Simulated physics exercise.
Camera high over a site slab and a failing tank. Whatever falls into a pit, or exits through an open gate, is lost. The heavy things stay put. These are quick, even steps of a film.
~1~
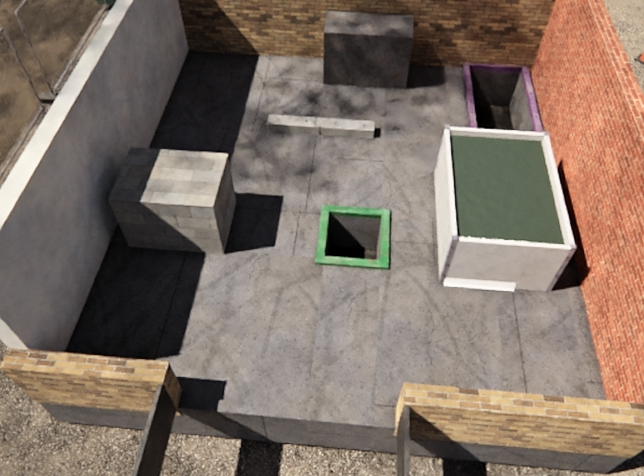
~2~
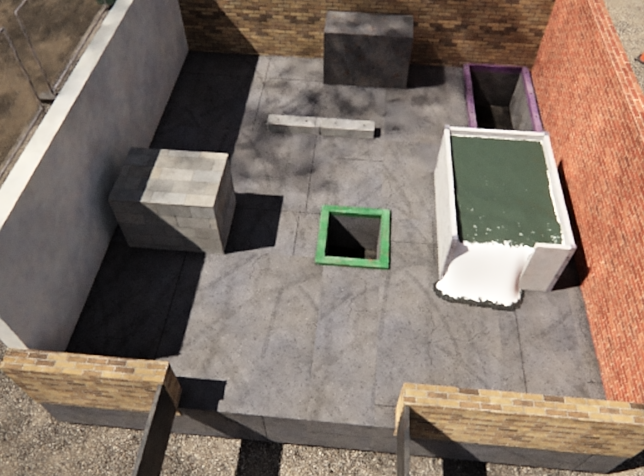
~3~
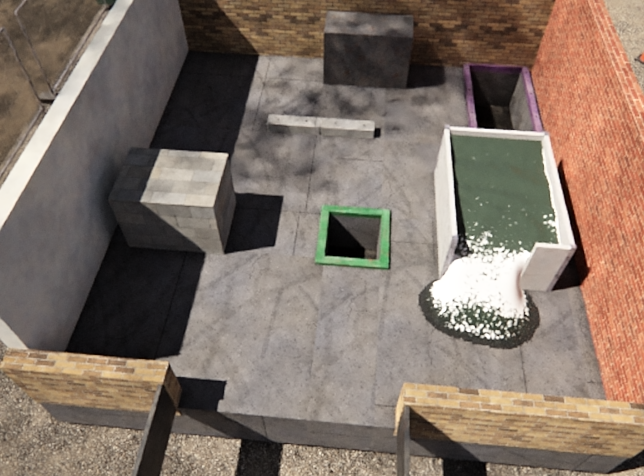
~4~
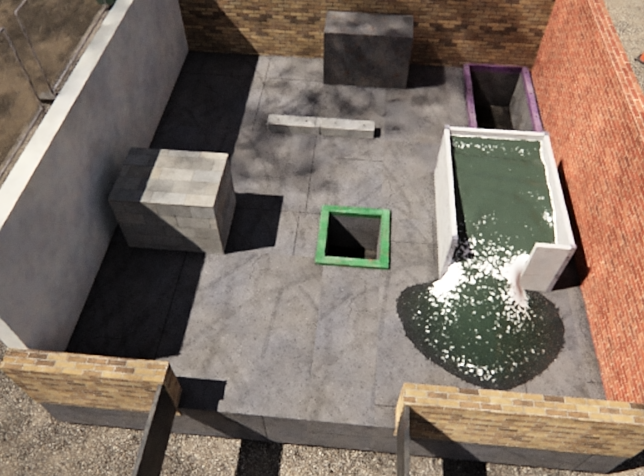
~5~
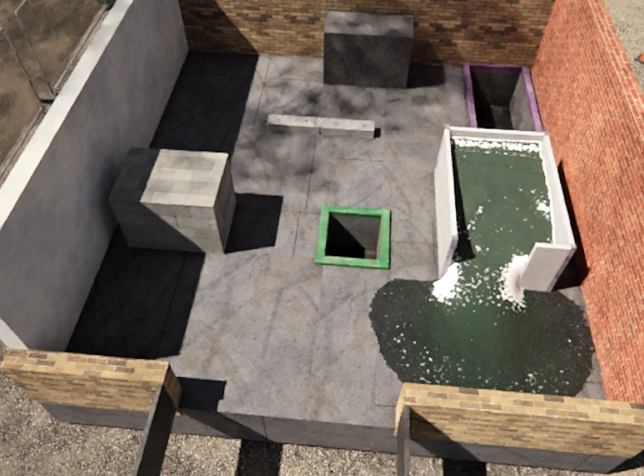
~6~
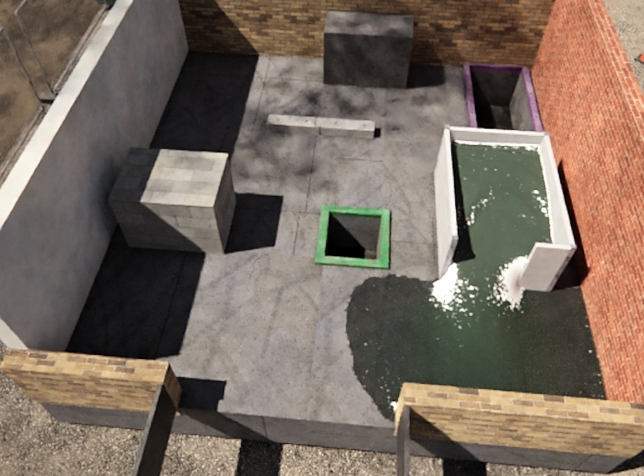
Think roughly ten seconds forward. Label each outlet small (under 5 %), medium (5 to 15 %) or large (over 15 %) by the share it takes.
Labels: Gate: Large, green pit: Small, purple pit: Medium.
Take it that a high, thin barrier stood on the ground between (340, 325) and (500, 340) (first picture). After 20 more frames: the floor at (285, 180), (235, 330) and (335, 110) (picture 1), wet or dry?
Result, listed order: Spot 1 reached by the flood, spot 2 reached by the flood, spot 3 kept clear of the flood.
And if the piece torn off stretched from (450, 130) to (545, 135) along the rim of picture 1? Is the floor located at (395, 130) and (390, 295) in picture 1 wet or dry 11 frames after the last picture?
The first ends up soaked, the second ends up unsoaked.
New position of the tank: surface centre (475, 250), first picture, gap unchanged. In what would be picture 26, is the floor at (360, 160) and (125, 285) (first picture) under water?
Untouched, swamped.
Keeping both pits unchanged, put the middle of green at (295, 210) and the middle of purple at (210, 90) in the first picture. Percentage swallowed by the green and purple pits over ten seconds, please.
The green pit takes 0 per cent, and the purple pit takes 0 per cent.
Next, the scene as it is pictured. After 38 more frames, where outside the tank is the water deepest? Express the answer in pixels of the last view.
I'd put it around (528, 74).
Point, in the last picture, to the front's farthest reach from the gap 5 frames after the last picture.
Somewhere close to (273, 396).
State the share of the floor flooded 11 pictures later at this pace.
25 %, roughly.
A moment on, water covers 15 % of the floor; the gate 2 %, the green pit 0 %, the purple pit 0 %.
Next, water covers 25 % of the floor; the gate 7 %, the green pit 0 %, the purple pit 0 %.
Then, water covers 40 % of the floor; the gate 14 %, the green pit 0 %, the purple pit 1 %.
Later, water covers 55 % of the floor; the gate 21 %, the green pit 0 %, the purple pit 6 %.
In the end, water covers 70 % of the floor; the gate 30 %, the green pit 0 %, the purple pit 8 %.
